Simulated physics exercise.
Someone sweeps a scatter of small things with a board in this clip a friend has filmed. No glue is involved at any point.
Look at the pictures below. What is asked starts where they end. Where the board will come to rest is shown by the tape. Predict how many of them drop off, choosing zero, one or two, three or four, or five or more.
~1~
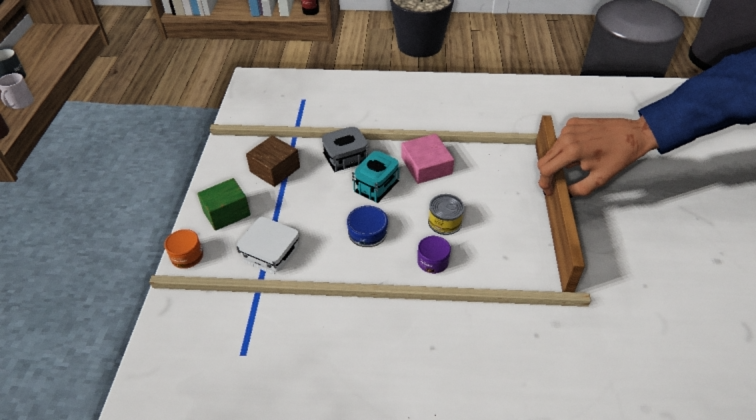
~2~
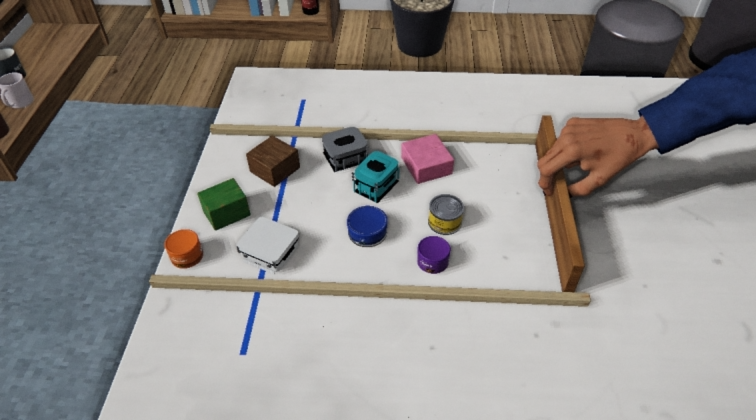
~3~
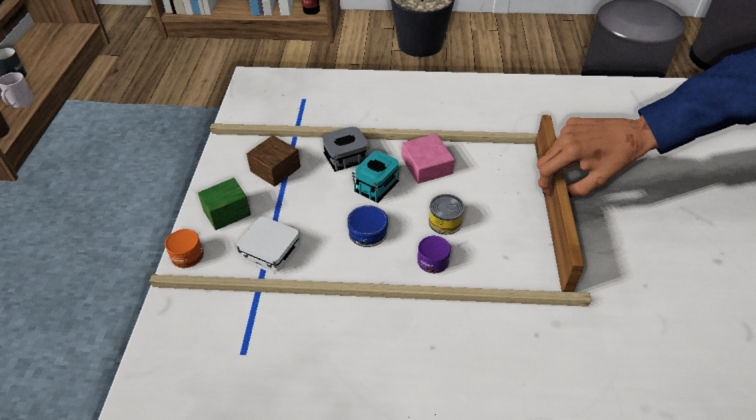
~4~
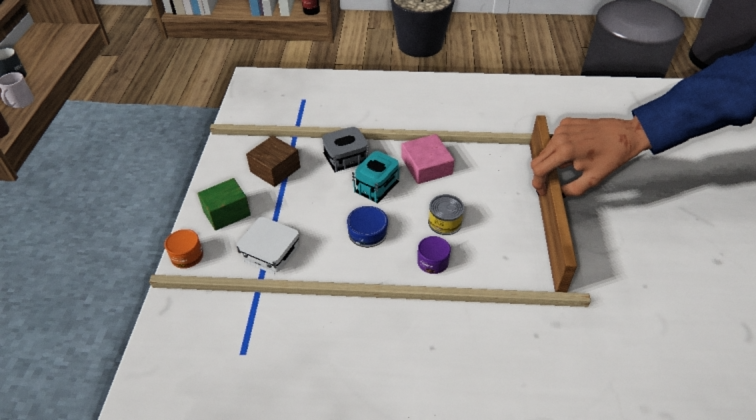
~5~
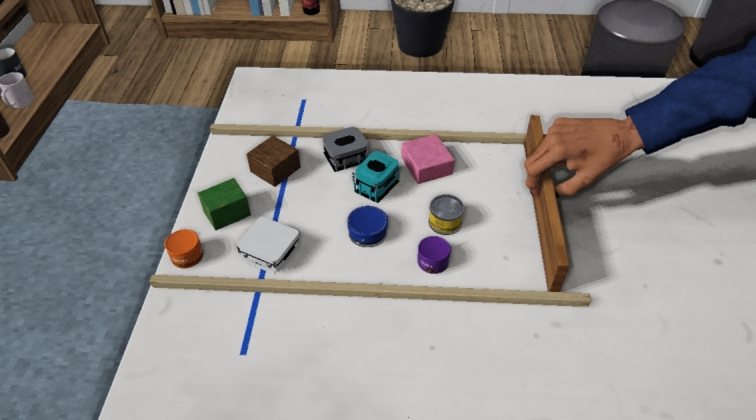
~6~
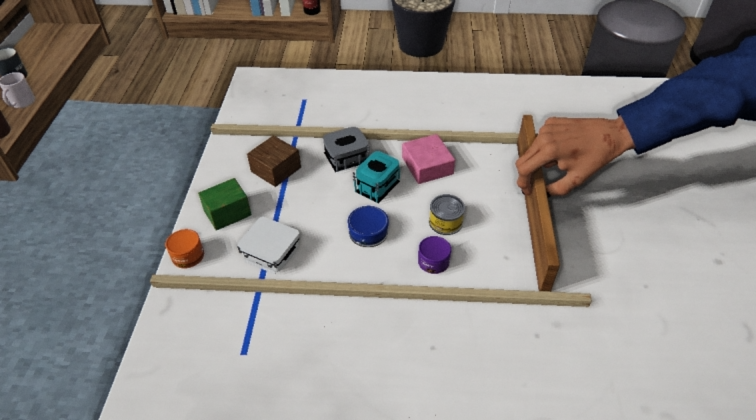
Zero drop off.
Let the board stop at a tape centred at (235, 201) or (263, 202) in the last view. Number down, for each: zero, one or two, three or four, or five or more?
Falls: Three or four; one or two.
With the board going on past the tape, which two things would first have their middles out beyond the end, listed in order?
Those two would be the orange tub followed by the grey case.
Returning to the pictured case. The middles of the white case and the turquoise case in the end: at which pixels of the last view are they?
The first ends close to (210, 258), the second close to (268, 175).
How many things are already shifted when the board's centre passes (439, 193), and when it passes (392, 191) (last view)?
Moved so far: 3, later 6.
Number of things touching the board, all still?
4 are in contact with it.
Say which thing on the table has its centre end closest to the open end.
Result: The orange tub.
Early on, none off yet; orange tub at rest near (185, 249); green block at rest near (225, 204); brown block at rest near (274, 161).
Finally, the number that fall off is zero.
